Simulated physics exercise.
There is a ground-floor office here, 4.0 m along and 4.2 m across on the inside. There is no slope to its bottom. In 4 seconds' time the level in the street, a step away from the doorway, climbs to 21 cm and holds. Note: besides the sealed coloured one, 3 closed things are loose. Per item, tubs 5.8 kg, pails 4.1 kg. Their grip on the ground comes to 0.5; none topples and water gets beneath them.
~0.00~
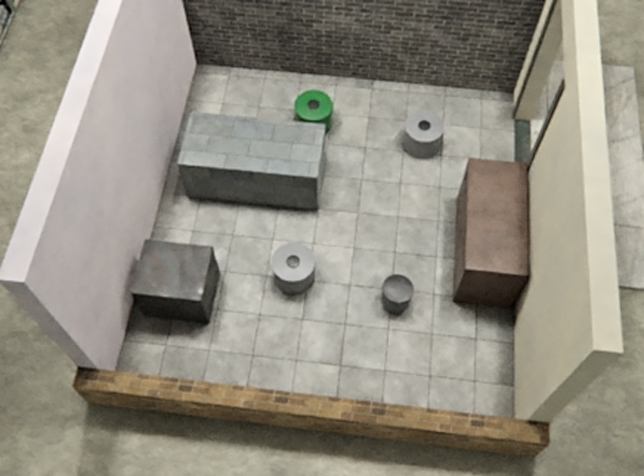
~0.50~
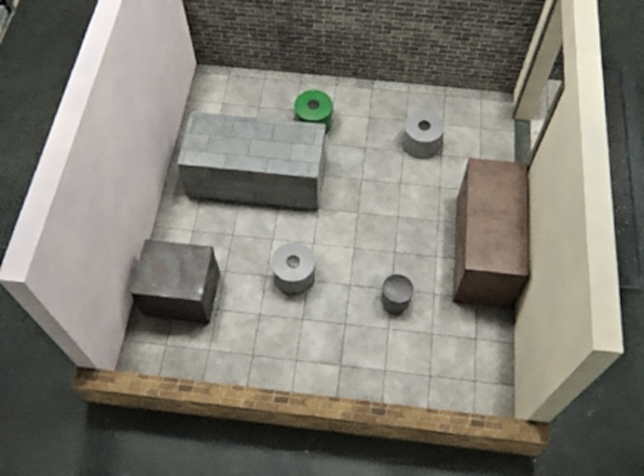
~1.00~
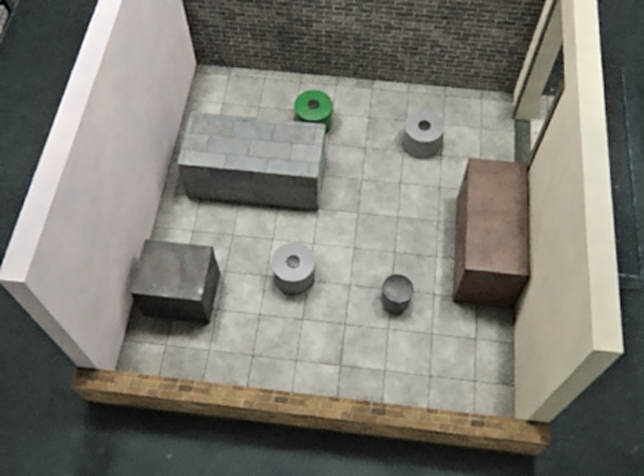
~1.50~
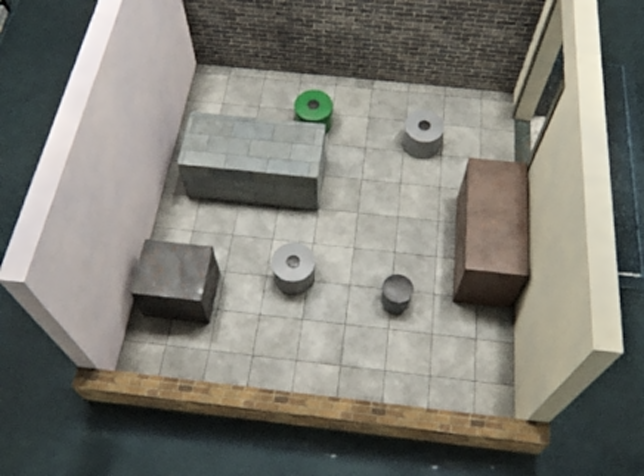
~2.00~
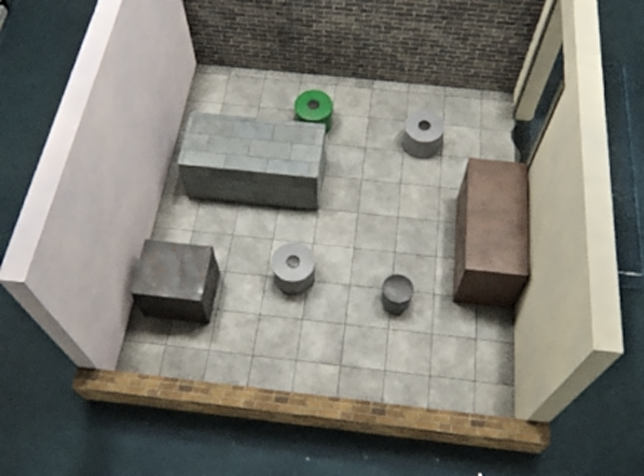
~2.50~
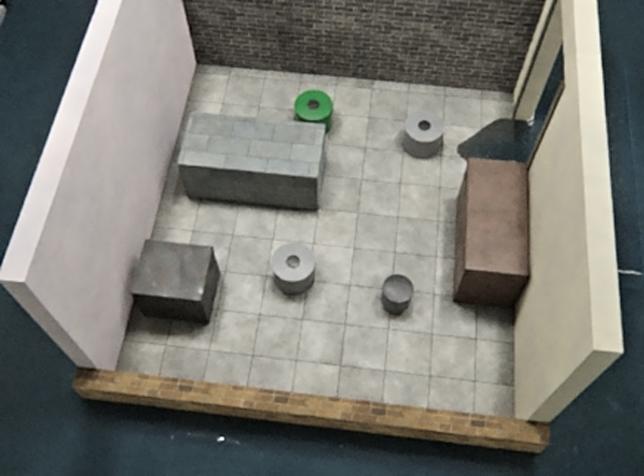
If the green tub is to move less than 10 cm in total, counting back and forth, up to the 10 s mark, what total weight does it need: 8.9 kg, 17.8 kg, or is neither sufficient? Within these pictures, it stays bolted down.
Neither weight is sufficient.
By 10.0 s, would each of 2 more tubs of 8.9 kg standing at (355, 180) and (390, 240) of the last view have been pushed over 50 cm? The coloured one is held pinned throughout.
Those two come out over the line and inside the line, in that order.
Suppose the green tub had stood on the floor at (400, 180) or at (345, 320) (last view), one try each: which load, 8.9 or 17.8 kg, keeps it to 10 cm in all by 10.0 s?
Log: Try 1 neither pick works; try 2 the lighter pick works.
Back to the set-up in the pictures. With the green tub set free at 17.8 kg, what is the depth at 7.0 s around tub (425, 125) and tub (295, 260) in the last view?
11 and 3 cm.
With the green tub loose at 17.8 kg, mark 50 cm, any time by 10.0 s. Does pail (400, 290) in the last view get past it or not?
Verdict for this one: Under half a metre.
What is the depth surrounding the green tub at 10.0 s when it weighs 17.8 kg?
Depth: Approx. 15 cm.
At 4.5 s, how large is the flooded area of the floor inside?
5.0 m2.
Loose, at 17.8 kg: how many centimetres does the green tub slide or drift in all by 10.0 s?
50 cm.
After 3.5 s the green tub would be 0 cm from its start with 8.9 kg and 0 cm from its start with 17.8 kg; 0 cm of water round it then.
After 4.5 s the green tub would be 2 cm from its start with 8.9 kg and 0 cm from its start with 17.8 kg; 1 cm of water round it then.
After 7.0 s the green tub would be 124 cm from its start with 8.9 kg and 4 cm from its start with 17.8 kg; 7 cm of water round it then.
After 10.0 s the green tub would be 140 cm from its start with 8.9 kg and 52 cm from its start with 17.8 kg; 15 cm of water round it then.
